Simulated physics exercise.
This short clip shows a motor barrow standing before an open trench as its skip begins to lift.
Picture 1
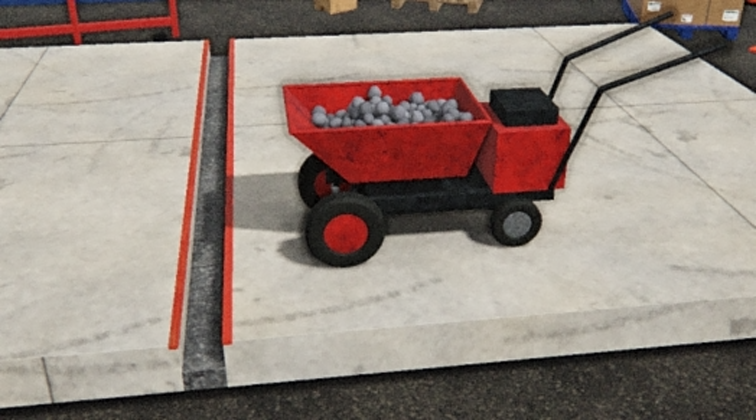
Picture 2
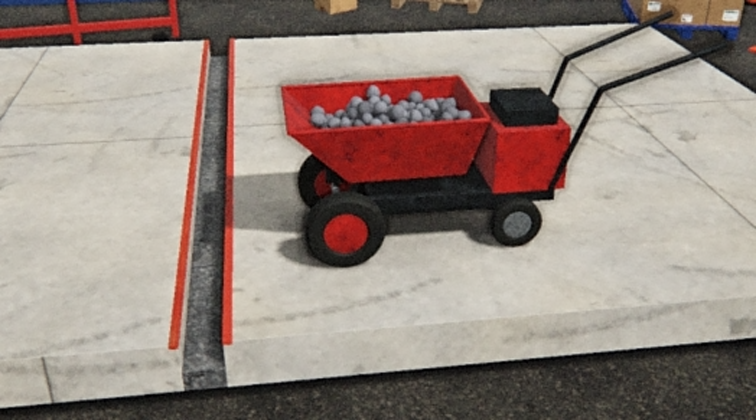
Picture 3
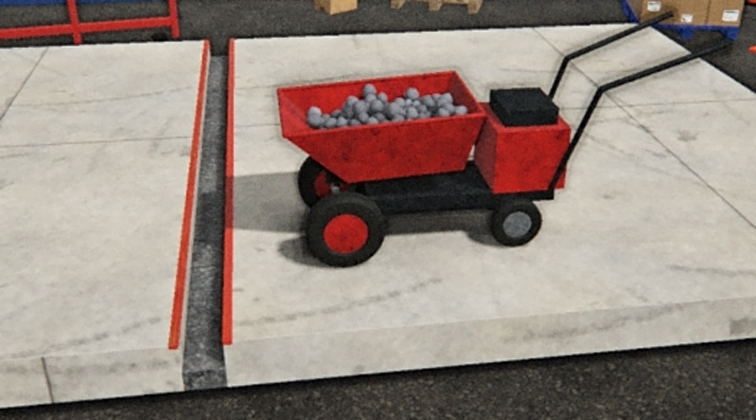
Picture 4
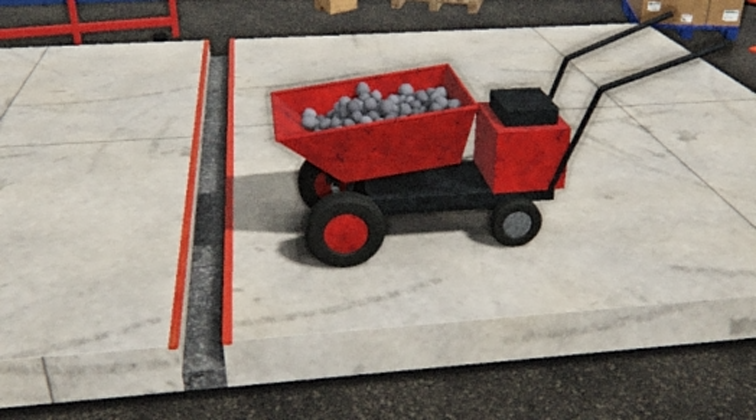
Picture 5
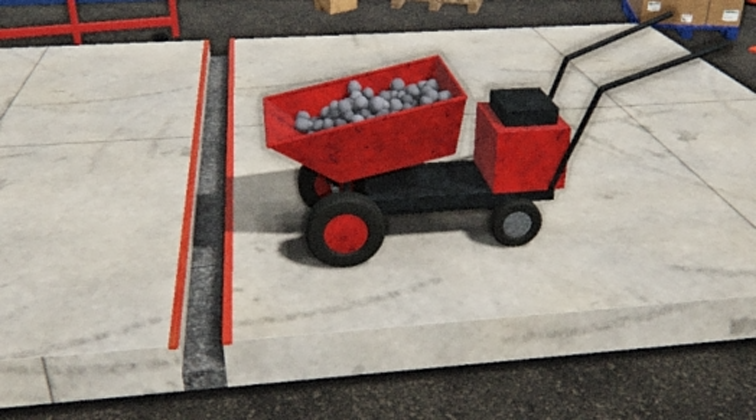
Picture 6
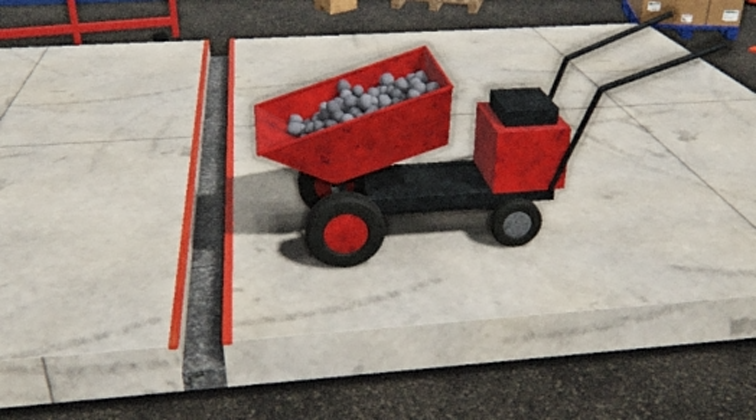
To begin with, a red motor barrow with black handles stands still on pale slabs, its level skip holding round grey cobbles, just right of a narrow trench edged in red. The skip then tilts gradually, its rear rising and its left lip dipping, while the wheels stay put and the cobbles remain inside.
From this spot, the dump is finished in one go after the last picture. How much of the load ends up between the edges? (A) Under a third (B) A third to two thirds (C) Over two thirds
A third to two thirds (B).
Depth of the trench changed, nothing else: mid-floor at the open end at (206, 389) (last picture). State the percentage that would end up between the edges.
Close to 60 per cent.
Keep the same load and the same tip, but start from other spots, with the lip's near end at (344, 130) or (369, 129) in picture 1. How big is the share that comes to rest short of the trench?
I'd put it at around 30 percent the first time and 40 percent the second.
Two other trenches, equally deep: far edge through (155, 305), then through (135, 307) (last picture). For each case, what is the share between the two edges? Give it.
Lab note: Case 1 around 80 %, case 2 90 %.
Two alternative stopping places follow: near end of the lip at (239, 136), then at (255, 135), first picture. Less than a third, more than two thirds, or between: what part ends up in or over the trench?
Under a third, then below one third.
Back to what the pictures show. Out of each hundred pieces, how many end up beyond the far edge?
Near 35 in every hundred.
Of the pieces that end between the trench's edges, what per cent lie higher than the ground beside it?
15 per cent, near enough.
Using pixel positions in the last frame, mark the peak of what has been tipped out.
Near (194, 237).
Shortly afterwards, skip tipped steeply; the whole lot in the skip.
Next, skip tipped right over; near half in the skip; near a third in or heaped over the trench; near a quarter beyond it; only a few falling.
Some moments later, skip tipped right over; a little in the skip; only a few short of the trench; near half in or heaped over the trench; near a third beyond it.
In the end, skip tipped right over; a little in the skip; only a few short of the trench; near half in or heaped over the trench; near a third beyond it.
